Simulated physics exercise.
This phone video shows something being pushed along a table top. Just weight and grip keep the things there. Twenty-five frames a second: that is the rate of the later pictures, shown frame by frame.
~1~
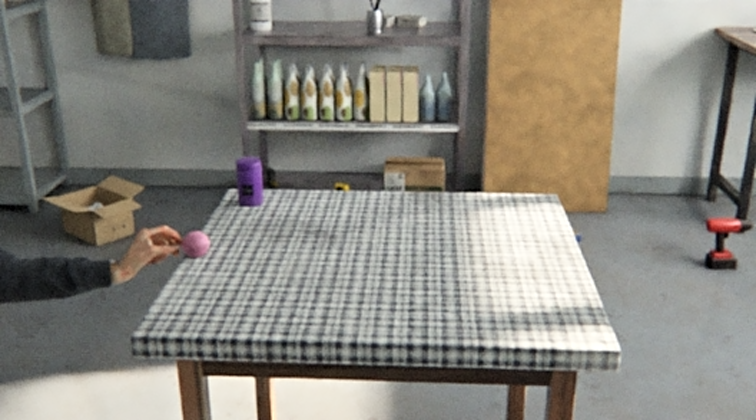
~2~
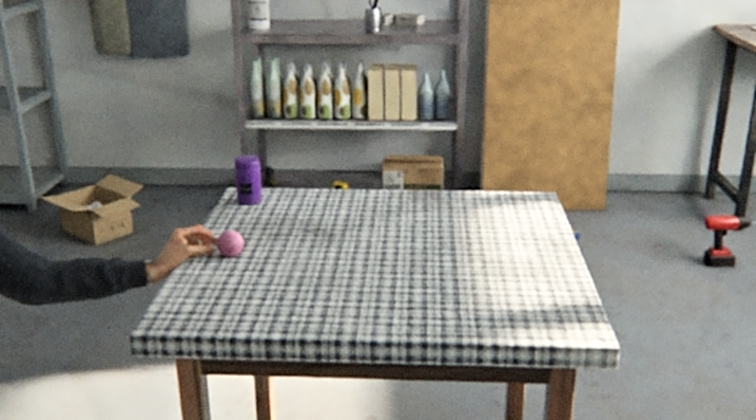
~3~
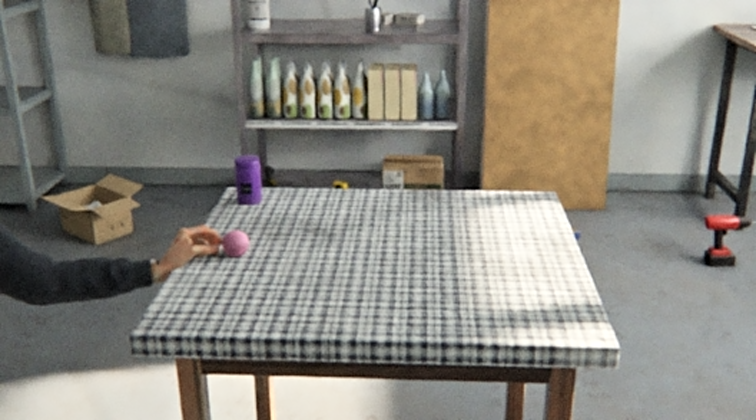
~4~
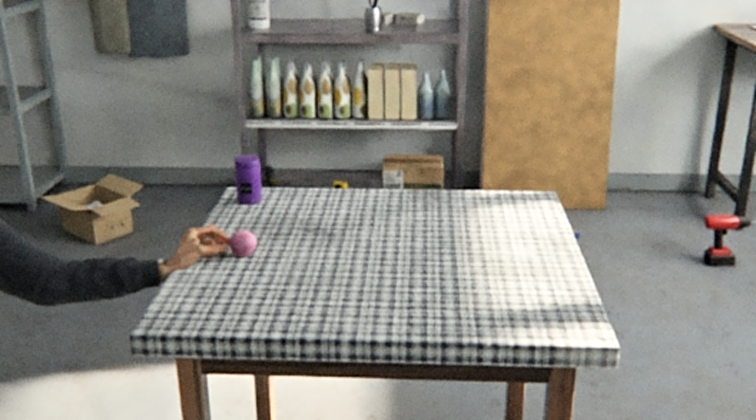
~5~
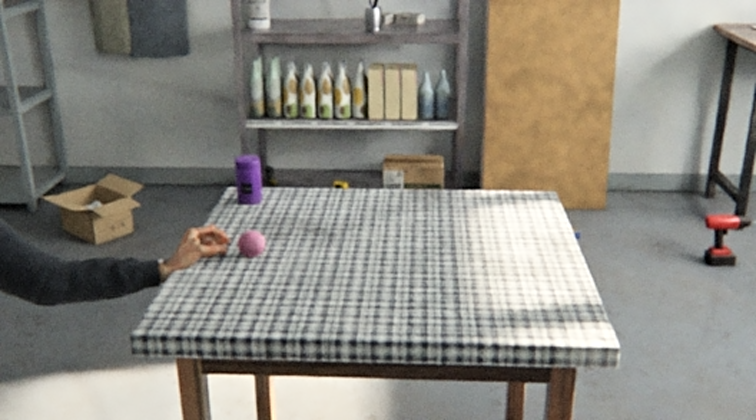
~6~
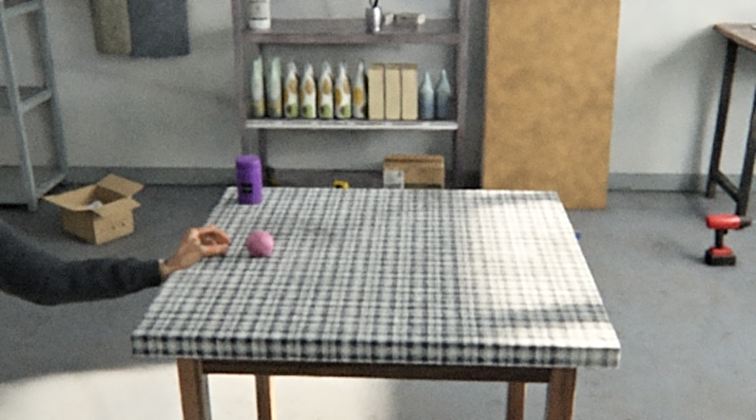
The clip opens with a hand at the left edge of a checkered table, holding a small pink ball near a purple container. The hand moves the ball a short way right across the tabletop, then stays back with fingers extended as the ball rolls slowly away from it, about its own width.
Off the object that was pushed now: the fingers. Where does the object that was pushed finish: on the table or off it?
On the table.
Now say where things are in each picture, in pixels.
In the first picture, under the hand; pink ball (196, 245).
In the second picture, under the hand; pink ball (230, 244).
In the third picture, under the hand; pink ball (235, 244).
In the fourth picture, pink ball (243, 244).
In the fifth picture, pink ball (251, 244) rolled a little.
In the sixth picture, pink ball (260, 244) rolled about its own width.
Then, 0.20 s after the last picture, pink ball rolled well along near (298, 245).
Then, 0.60 s after the last picture, pink ball rolled well along near (362, 246).
Then, 1.10 s after the last picture, pink ball rolled well along near (416, 247).
At rest, moved from the start, pink ball. Seen from the same camera at the end, pink ball near (442, 247).
